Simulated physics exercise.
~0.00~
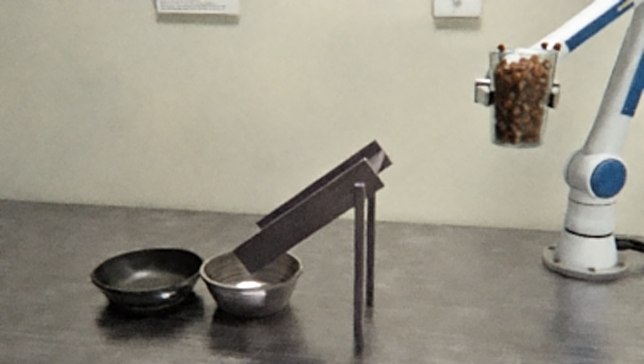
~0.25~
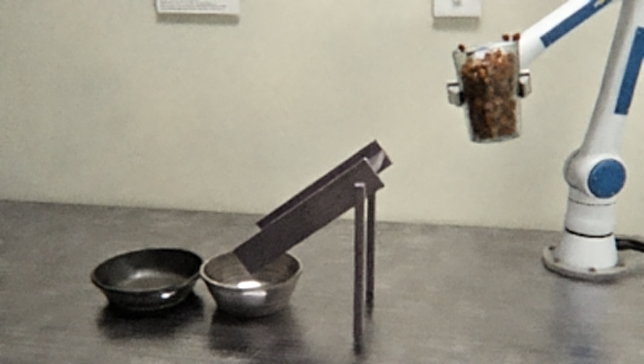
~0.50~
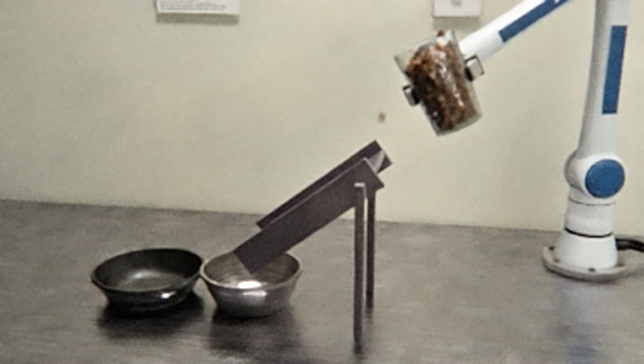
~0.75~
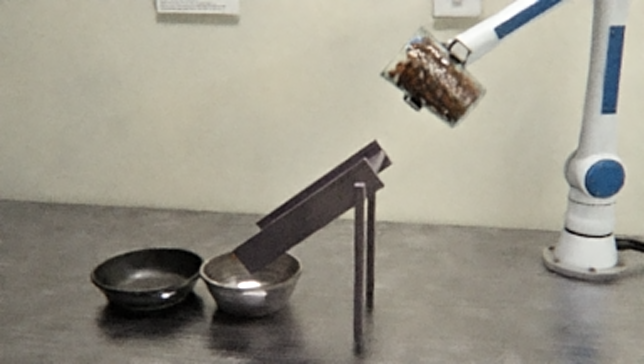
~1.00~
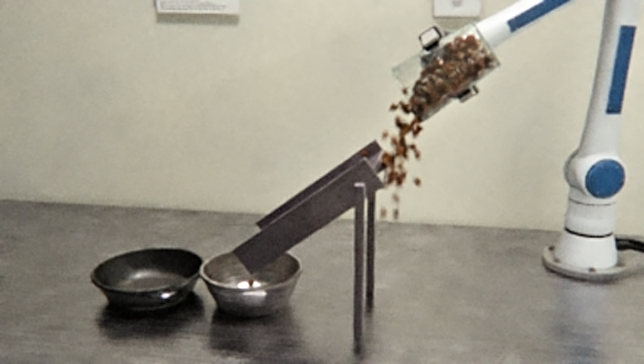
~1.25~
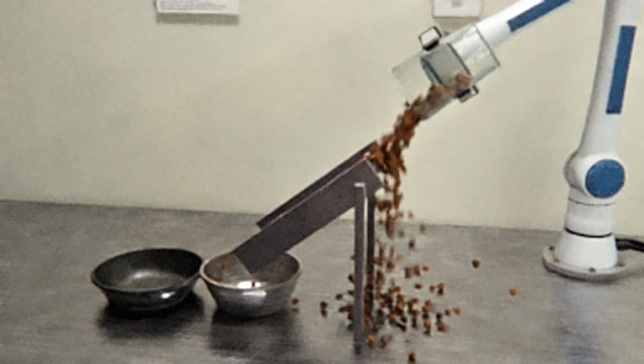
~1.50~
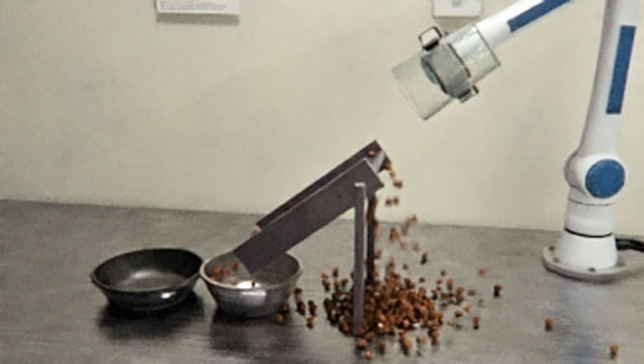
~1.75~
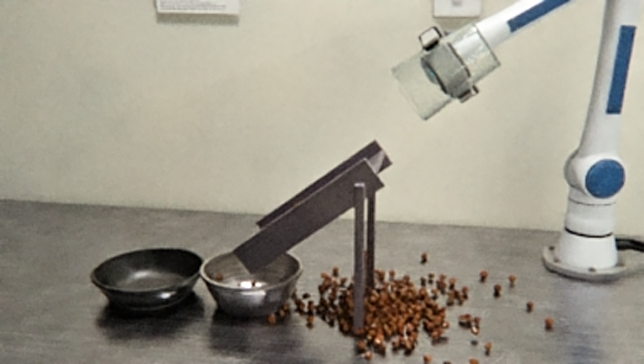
A white and blue robot arm at the right holds a clear cup heaped with brown pellets above a dark grey table against a pale wall, seen from the side by a still camera. A dark sloping chute on legs stands in the middle, its low end over a silvery bowl, with a black bowl further left. The arm moves the cup left and tips it until pellets pour out near the chute's upper end. A few slide into the silvery bowl, but most spill down around the legs and scatter. The emptied cup stays tipped above a wide pile on the table.
